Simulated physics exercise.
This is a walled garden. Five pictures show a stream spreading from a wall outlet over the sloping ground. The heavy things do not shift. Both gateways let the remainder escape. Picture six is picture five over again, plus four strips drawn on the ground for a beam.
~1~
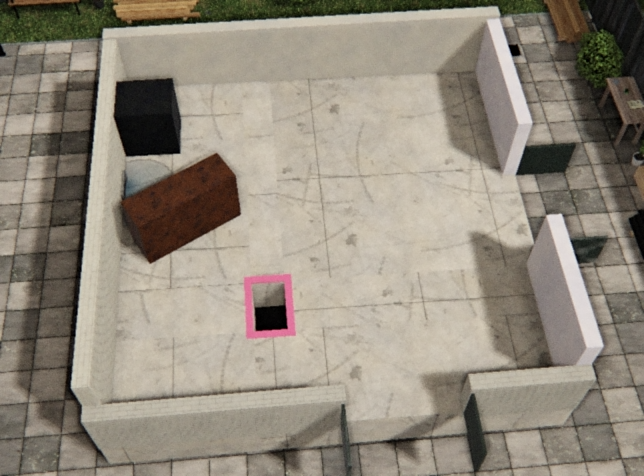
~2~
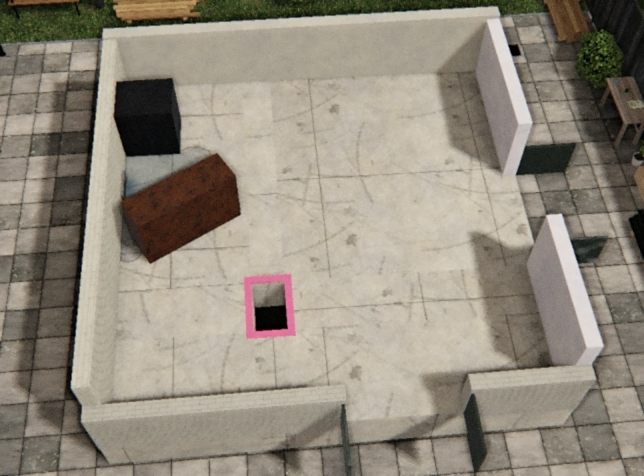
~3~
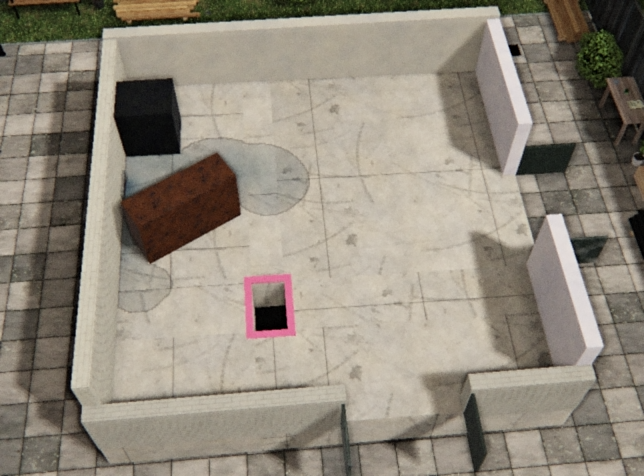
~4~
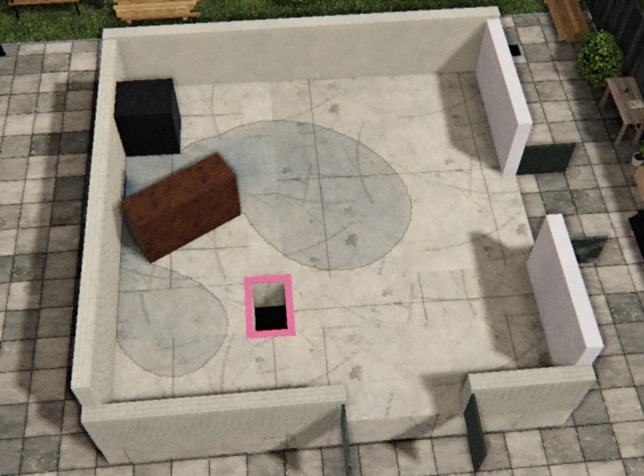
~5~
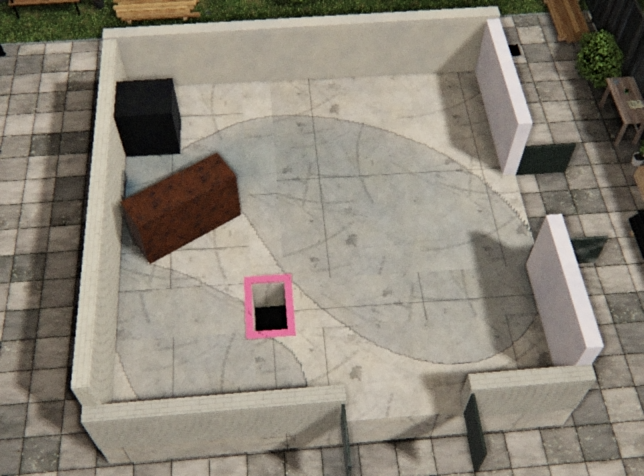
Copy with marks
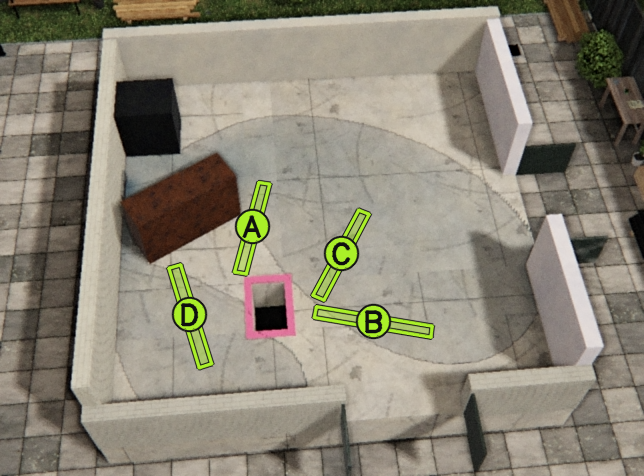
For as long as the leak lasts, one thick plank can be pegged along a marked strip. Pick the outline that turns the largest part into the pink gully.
Choose C.
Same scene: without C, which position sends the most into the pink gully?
A.
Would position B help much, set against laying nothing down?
No.
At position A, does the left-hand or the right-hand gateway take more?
More leaves on the left.
In lime, A from (240, 272) to (264, 183); B from (315, 312) to (431, 331); C from (318, 297) to (363, 212); D from (174, 266) to (205, 365).
For position A, about 6 % of the stream goes into the pink gully, about 93 % out by the gates.
For position B, next to none of the stream goes into the pink gully, about 98 % out by the gates.
For position C, about 17 % of the stream goes into the pink gully, about 81 % out by the gates.
For position D, next to none of the stream goes into the pink gully, about 99 % out by the gates.
